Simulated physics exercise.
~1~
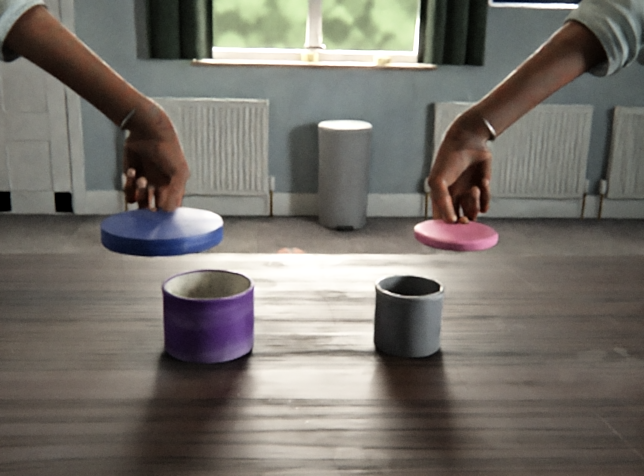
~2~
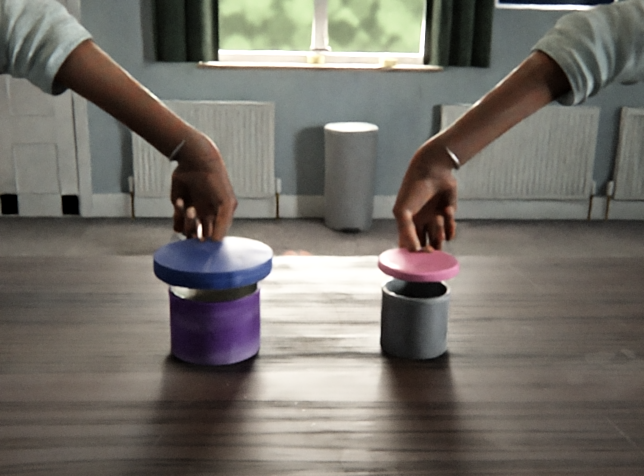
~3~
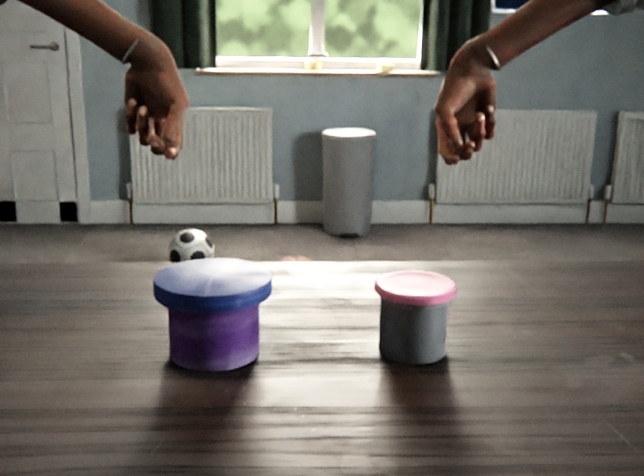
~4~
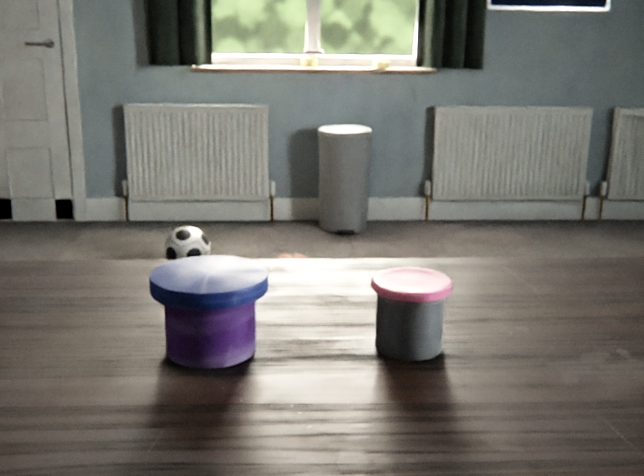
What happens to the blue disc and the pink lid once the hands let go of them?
Both stay resting on the rims, with the blue disc covering the purple pot's opening and the pink lid covering the grey one's.
